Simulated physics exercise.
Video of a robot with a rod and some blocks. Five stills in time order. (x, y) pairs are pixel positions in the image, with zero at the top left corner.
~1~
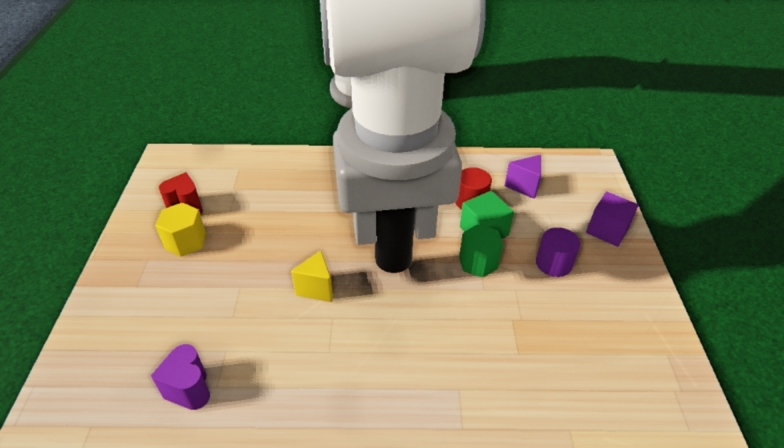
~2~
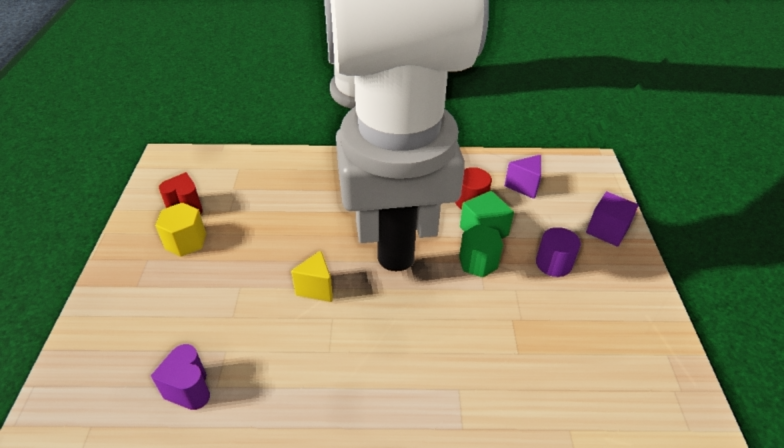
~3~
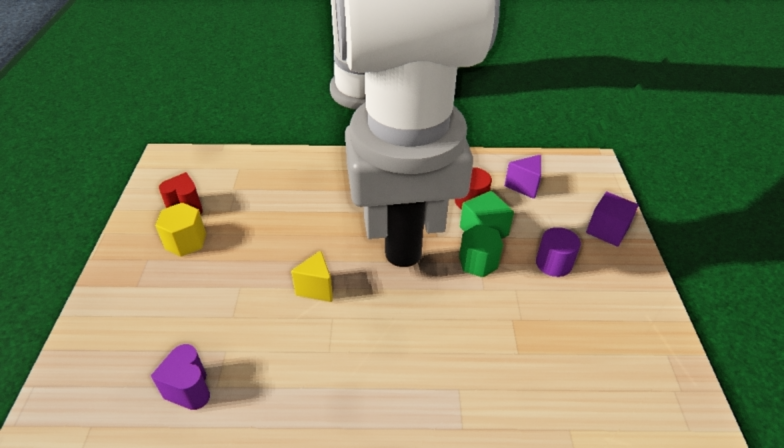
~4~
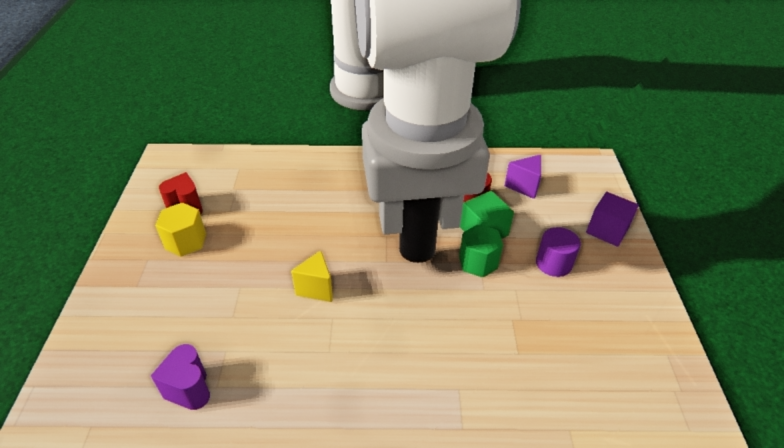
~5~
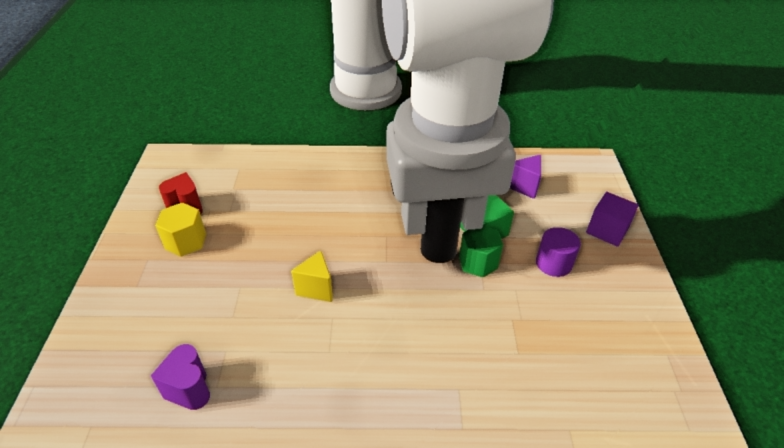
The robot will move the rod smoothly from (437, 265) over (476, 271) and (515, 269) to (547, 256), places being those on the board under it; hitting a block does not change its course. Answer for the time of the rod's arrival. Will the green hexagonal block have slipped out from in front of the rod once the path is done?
No.
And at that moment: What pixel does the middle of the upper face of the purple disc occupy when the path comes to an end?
At pixel (593, 235).
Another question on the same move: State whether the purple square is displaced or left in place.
Answer: Unmoved.
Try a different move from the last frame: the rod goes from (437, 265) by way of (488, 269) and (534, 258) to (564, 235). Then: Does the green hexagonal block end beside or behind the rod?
I'd say no.
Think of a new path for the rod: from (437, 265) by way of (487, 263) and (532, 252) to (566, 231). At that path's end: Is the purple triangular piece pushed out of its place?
I believe not.
On the path given first. One third of the way, rod at (481, 257); green hexagonal block at (516, 237), turned 25° anticlockwise; green square at (491, 206).
Two thirds of the way, rod at (520, 254); green hexagonal block at (544, 226), turned 40° anticlockwise; green square at (491, 206); purple disc at (582, 237).
At the end, rod at (551, 241); green hexagonal block at (565, 210), turned 60° anticlockwise; green square at (491, 206); purple disc at (593, 235); purple square not moved.
